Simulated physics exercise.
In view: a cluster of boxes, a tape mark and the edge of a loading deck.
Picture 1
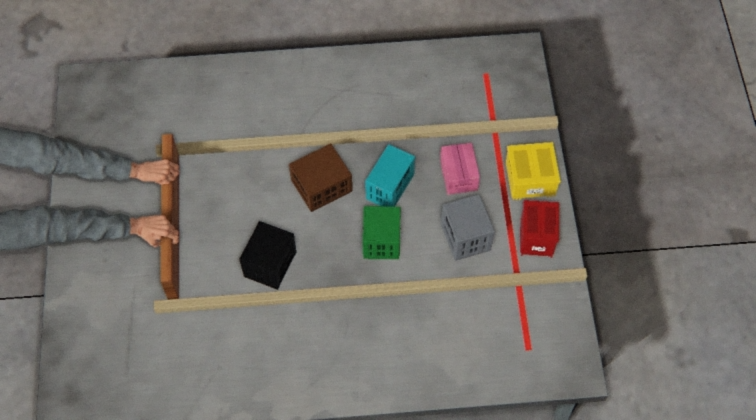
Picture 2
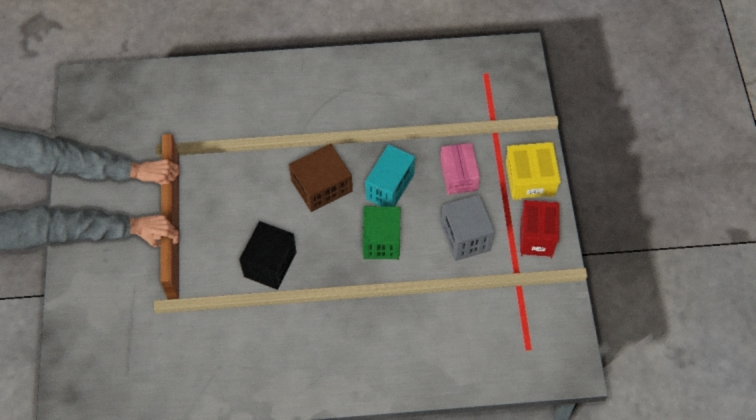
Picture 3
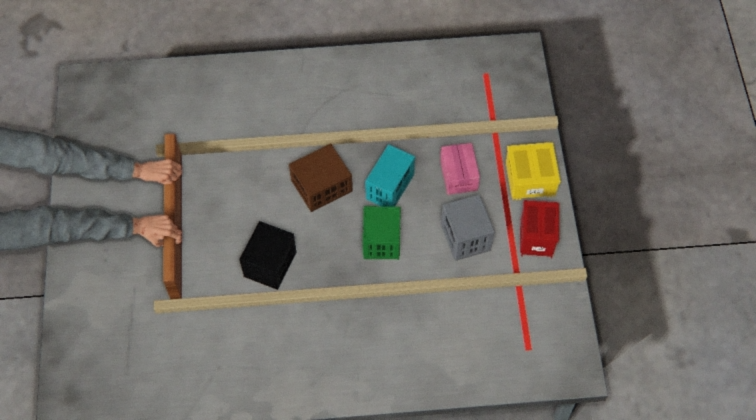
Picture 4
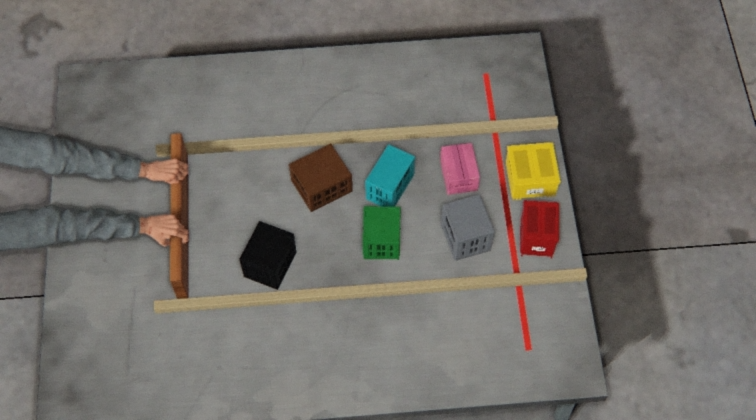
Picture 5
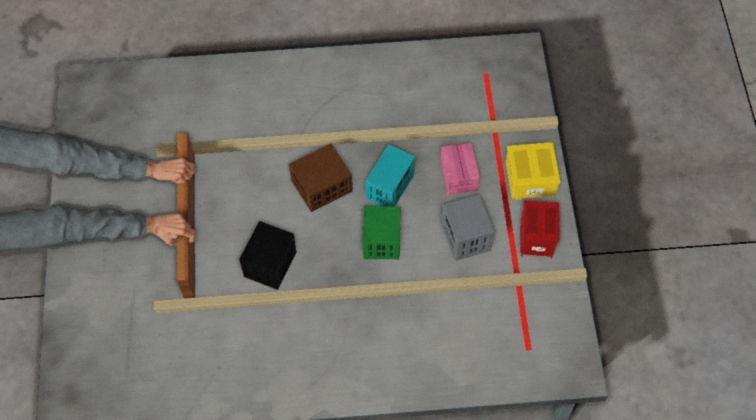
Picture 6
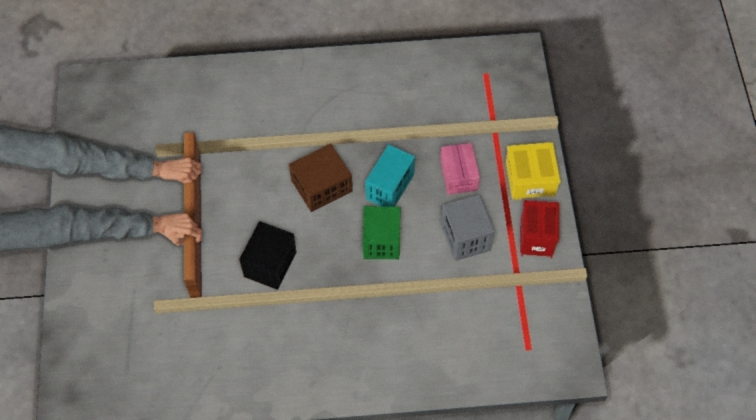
Two hands slide a wooden plank slightly right toward colored crates that stay still.
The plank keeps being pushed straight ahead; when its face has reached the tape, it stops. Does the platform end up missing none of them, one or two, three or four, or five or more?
It is missing three or four.
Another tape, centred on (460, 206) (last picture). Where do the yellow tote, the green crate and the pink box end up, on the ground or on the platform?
Result - yellow tote: Drops; green crate: Remains in place; pink box: Remains in place.
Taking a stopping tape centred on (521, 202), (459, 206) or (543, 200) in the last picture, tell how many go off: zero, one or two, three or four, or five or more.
Taking them in turn, 5 or more; one to two; five or more.
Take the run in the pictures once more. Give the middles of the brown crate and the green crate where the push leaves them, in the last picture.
The brown crate comes to rest close to (527, 171), while the green crate rests close to (566, 217).
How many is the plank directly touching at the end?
The count in contact is 2.
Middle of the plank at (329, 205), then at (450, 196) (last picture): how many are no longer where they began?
Answer - first 4, then 8.
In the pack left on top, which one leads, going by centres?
Answer: The turquoise crate.
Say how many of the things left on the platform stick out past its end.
2.
A little later, none off yet; yellow tote at rest near (532, 171); red tote at rest near (539, 229); pink box at rest near (460, 169).
When it is over, the number that fall off is three or four; down, grey crate, pink box, red tote and yellow tote.
